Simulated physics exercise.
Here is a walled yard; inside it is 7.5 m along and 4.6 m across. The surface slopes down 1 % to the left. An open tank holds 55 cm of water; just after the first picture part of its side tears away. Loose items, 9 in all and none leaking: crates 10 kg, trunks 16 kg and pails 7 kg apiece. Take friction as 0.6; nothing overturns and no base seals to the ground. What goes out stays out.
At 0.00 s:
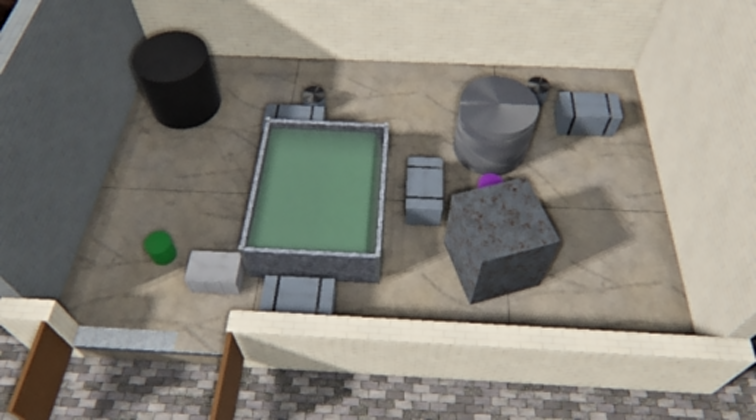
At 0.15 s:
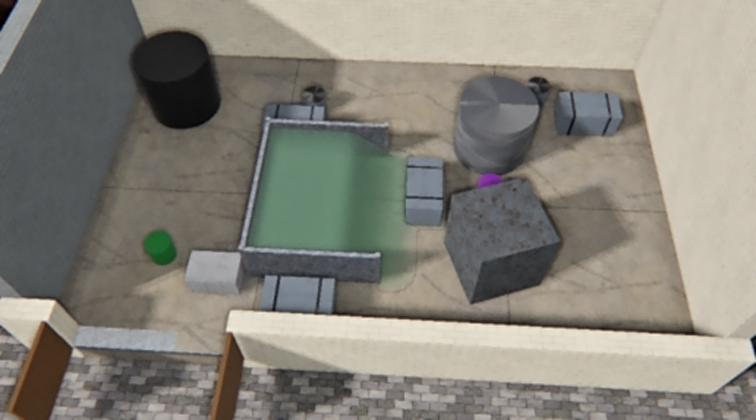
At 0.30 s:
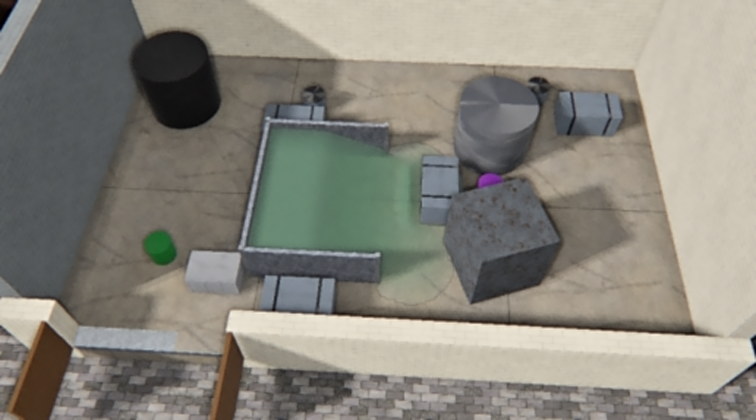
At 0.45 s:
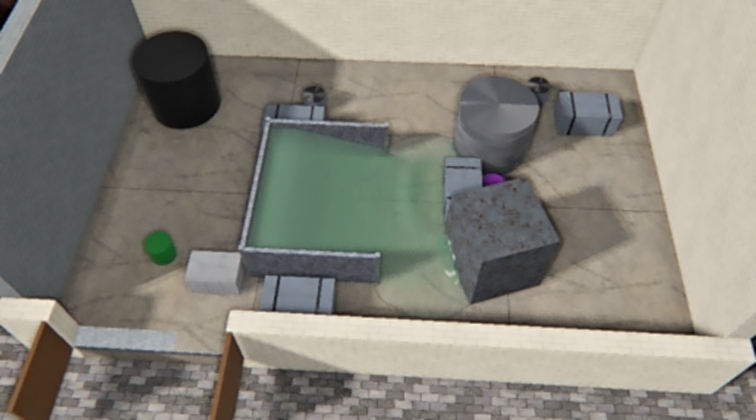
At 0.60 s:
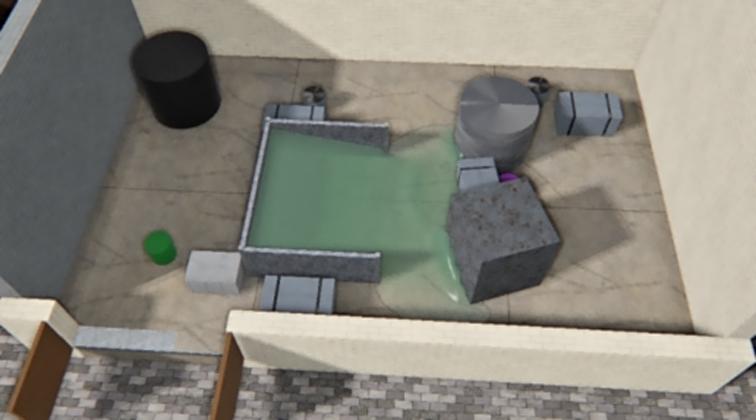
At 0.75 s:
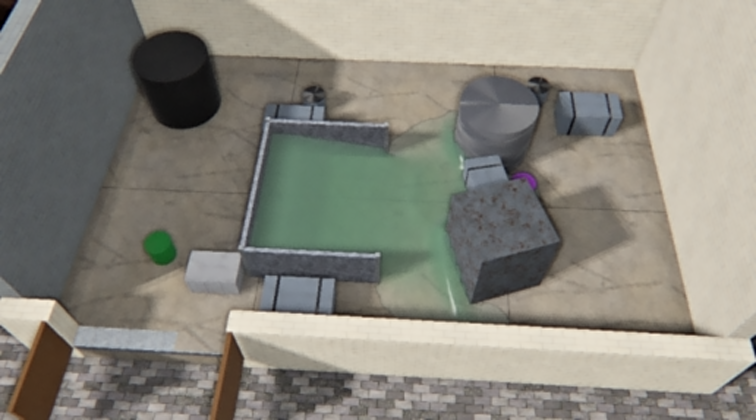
In a walled yard, the right side of an open tank gave way and greenish water spread right across the floor, pushing a gray trunk against the big stone block and nudging a purple pail along.
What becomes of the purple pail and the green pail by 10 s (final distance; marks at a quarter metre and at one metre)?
The purple pail gets carried off; the green pail holds its place.
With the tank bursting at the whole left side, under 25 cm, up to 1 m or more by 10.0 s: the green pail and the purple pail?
In that case the green pail travels far, the purple pail holds its place.
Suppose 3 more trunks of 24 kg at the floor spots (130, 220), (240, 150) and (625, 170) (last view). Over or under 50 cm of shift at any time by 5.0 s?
In turn: Short of it, short of it, over.
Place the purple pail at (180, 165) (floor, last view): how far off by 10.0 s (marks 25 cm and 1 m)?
It barely shifts.
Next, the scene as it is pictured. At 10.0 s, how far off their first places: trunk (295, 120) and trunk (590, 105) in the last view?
In turn: 40 cm, 120 cm.
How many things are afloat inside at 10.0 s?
I count 2.
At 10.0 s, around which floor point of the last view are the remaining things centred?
At about (360, 171).
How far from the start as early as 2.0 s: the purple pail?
Roughly 200 cm by then.
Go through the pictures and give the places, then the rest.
In the first picture, the purple pail at (491, 184) rests on the ground; the green pail at (158, 243) rests on the ground; 2.8 m2 under water; 0 of 9 have shifted.
In the second picture, the purple pail at (491, 184), on the bottom; the green pail at (158, 243), on the bottom; water covers 3.7 m2; 0 of 9 have shifted.
In the third picture, the purple pail at (491, 184) rests on the ground; the green pail at (158, 243), on the bottom; 4.6 m2 under water; 1 of 9 have shifted.
In the fourth picture, the purple pail at (493, 184) rests on the ground; the green pail at (158, 243), on the bottom; 5.6 m2 under water; 1 of 9 have shifted.
In the fifth picture, the purple pail at (509, 184) rests on the ground, 22 cm from its start; the green pail at (158, 243), on the bottom; water covers 6.2 m2; 2 of 9 have shifted.
In the sixth picture, the purple pail at (523, 183) rests on the ground, 41 cm from its start; the green pail at (158, 243) rests on the ground; water covers 6.8 m2; 2 of 9 have shifted.
After 2.0 s the purple pail is near (651, 159), 2.1 m from its start, afloat; the green pail is near (158, 243), 0.0 m from its start, aground; 0 of 9 are out; 2 afloat.
After 4.5 s the purple pail is near (589, 110), 1.9 m from its start, aground; the green pail is near (158, 243), 0.0 m from its start, aground; 0 of 9 are out; 2 afloat.
After 7.0 s the purple pail is near (592, 108), 2.0 m from its start, aground; the green pail is near (158, 243), 0.0 m from its start, aground; 0 of 9 are out; 2 afloat.
After 10.0 s the purple pail is near (592, 108), 2.0 m from its start, aground; the green pail is near (158, 243), 0.0 m from its start, aground; 0 of 9 are out; 2 afloat.
